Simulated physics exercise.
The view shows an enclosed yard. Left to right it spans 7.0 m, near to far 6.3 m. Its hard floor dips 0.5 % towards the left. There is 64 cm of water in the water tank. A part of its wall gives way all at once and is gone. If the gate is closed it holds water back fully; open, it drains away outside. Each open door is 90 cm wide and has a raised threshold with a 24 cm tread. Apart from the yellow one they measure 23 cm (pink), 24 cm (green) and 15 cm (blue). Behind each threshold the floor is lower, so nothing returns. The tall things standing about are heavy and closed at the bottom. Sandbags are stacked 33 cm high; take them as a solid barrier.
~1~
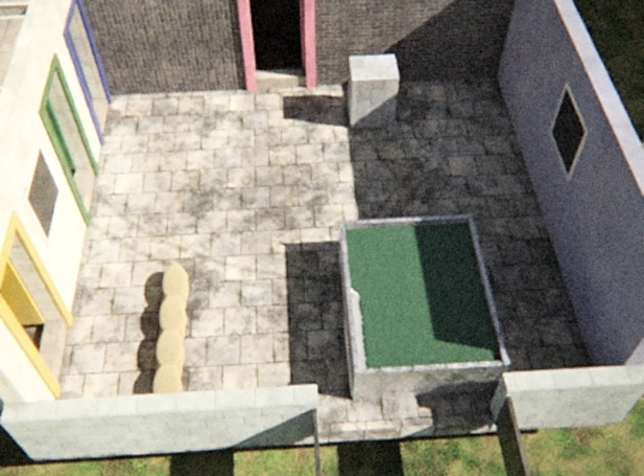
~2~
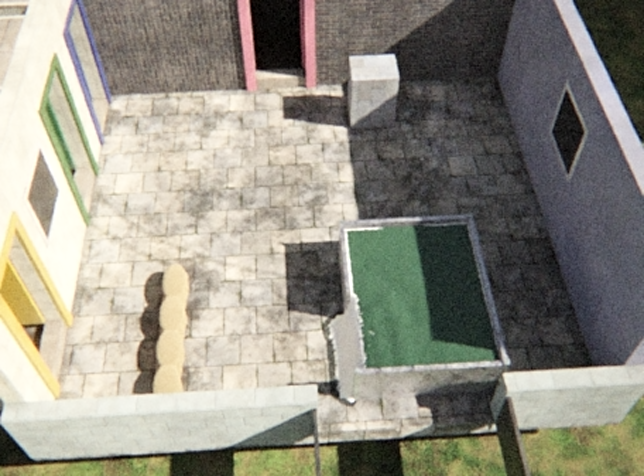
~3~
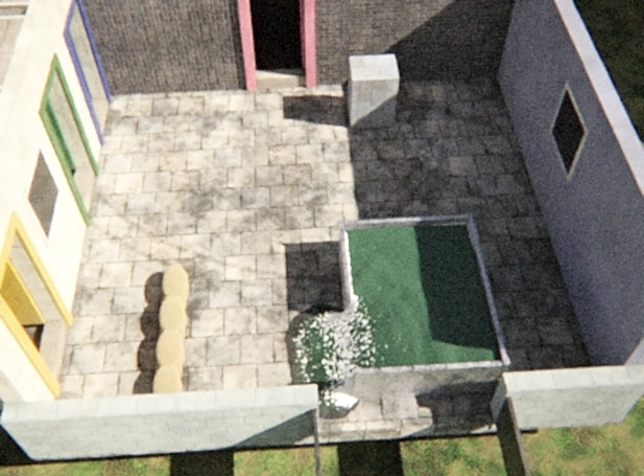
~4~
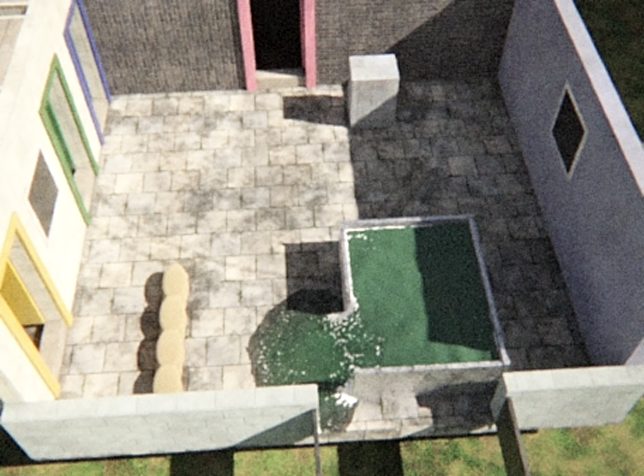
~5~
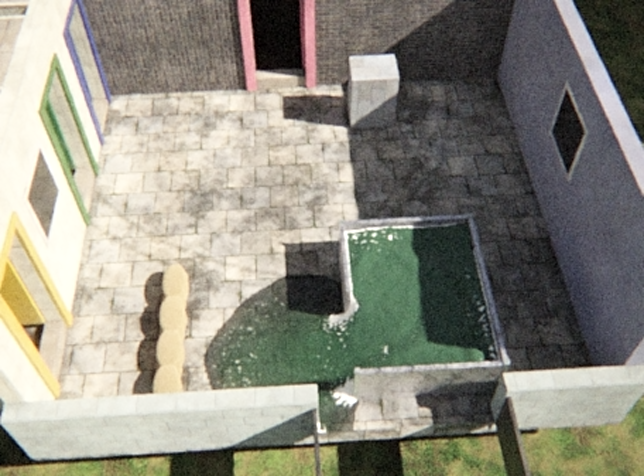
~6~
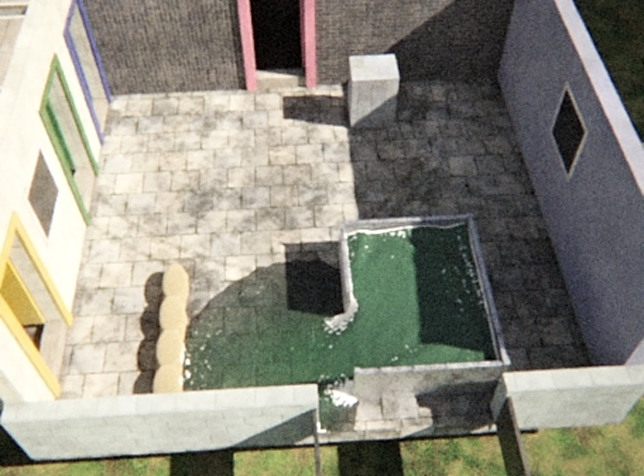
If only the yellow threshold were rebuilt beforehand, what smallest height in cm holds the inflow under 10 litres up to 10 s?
At least 13 cm or so.
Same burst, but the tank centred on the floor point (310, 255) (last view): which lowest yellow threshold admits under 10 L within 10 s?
Some 10.5 cm.
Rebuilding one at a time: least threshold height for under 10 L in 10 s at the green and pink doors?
About 7.0 cm at green and 10.0 cm at pink.
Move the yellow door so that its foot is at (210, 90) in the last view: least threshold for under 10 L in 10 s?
Roughly 11.5 cm.
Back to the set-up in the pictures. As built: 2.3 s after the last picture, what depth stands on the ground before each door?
Depths in cm: Pink 0, green 2, blue 0, yellow 14.
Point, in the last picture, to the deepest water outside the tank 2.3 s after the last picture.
Around (183, 396).
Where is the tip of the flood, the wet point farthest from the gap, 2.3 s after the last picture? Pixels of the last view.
Near (102, 145).
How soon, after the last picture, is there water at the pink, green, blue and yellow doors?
Arrival: Pink 3.0 s, green 2.0 s, blue 2.6 s, yellow 1.0 s.
Then, 0.7 s after the last picture water covers 15 % of the floor, deepest (50 cm) near (182, 409); it has not reached the yellow door.
Then, 2.3 s after the last picture water covers 45 % of the floor, deepest (34 cm) near (183, 396); 14 cm at the yellow door, 0 litres in over its 21 cm threshold.
Then, 9.3 s after the last picture water covers 85 % of the floor, deepest (10 cm) near (200, 111); 3 cm at the yellow door, 0 litres in over its 21 cm threshold.
At the yellow door as built, the water peaked near 16 cm, 1.7 s after the last picture.
With a threshold of 11.5 cm, 16 litres would have come in within the 10 s; with 16 cm, 4 litres. So under 10 litres takes about 13 cm.
